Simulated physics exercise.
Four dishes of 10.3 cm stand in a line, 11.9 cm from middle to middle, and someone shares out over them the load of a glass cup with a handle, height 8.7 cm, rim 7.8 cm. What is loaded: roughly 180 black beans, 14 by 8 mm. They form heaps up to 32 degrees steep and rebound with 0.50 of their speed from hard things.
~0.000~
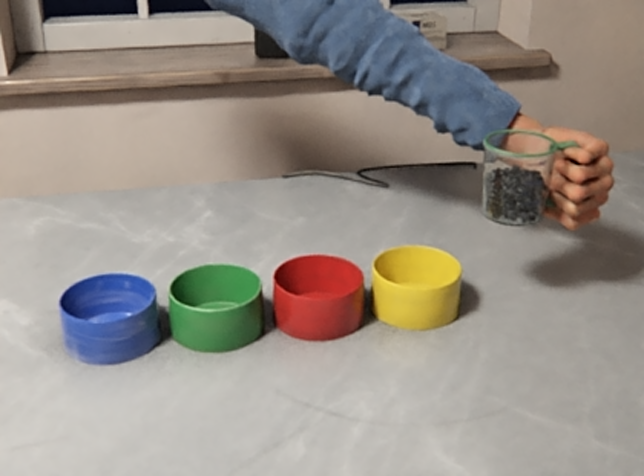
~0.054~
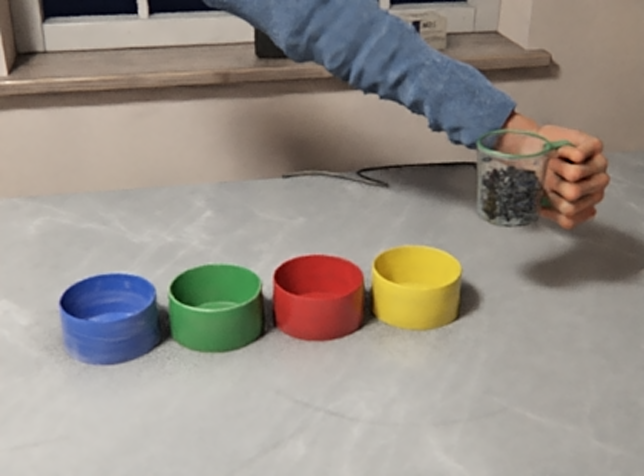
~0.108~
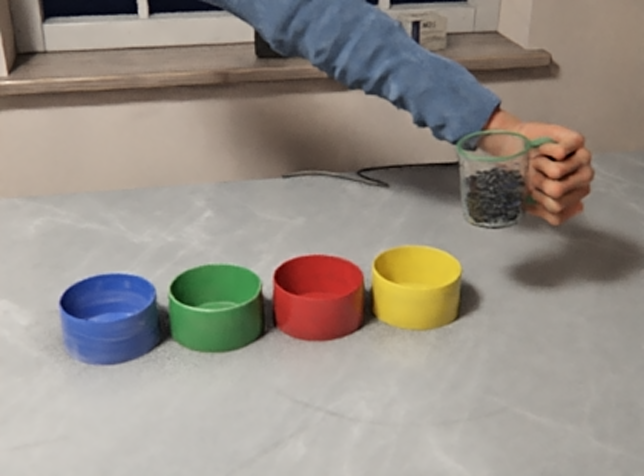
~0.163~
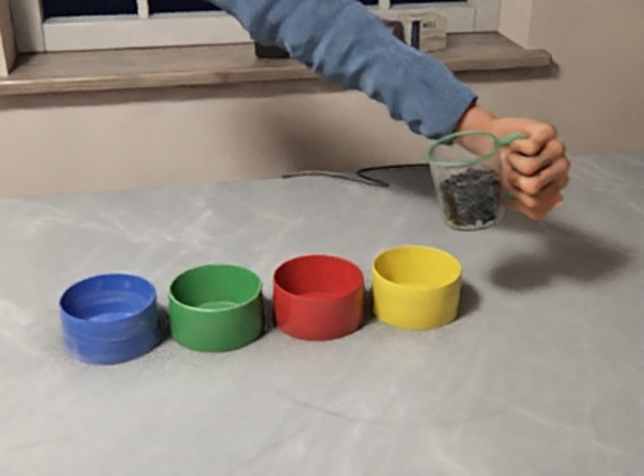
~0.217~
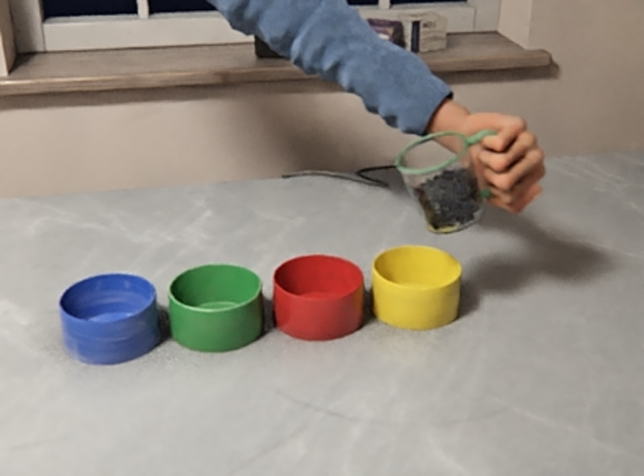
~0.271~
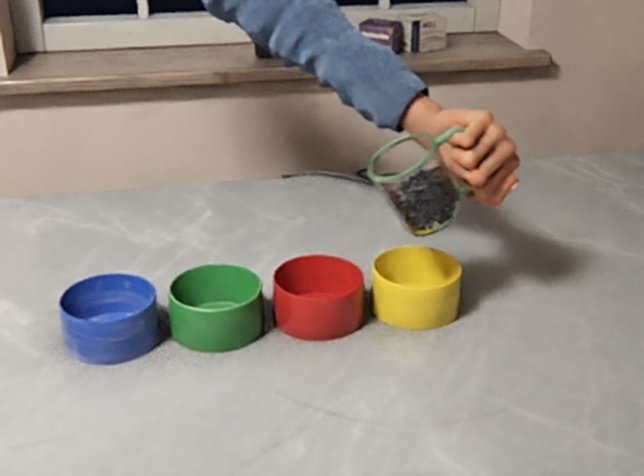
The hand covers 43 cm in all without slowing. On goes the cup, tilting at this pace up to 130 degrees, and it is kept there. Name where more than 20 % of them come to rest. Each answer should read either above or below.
Red - below, blue - above, green - below, yellow - below, counter - above.
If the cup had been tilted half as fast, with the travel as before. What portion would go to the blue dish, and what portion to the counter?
Result: Blue dish 100, counter 0.
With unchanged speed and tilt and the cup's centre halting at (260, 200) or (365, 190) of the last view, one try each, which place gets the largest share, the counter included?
Try 1 - green; try 2 - red.
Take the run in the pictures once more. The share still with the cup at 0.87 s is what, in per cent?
Roughly 80 %.
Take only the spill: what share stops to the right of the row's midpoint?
Near 0 percent ends up there.
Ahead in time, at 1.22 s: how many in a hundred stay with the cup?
Some 0 %.
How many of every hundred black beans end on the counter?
The share comes to some 35 percent.
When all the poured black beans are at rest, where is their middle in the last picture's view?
Somewhere near (89, 333) in the last picture.
After 0.63 s, tilt 78 degrees; cup holds 100 %.
After 0.87 s, tilt 111 degrees; cup holds 80 %, blue 10 %.
Then, at 1.22 s, tilt 130 degrees; cup holds 0 %, blue 65 %.
At rest (2.5 s), red 0 %, blue 65 %, green 0 %, yellow 0 %, counter 35 %.
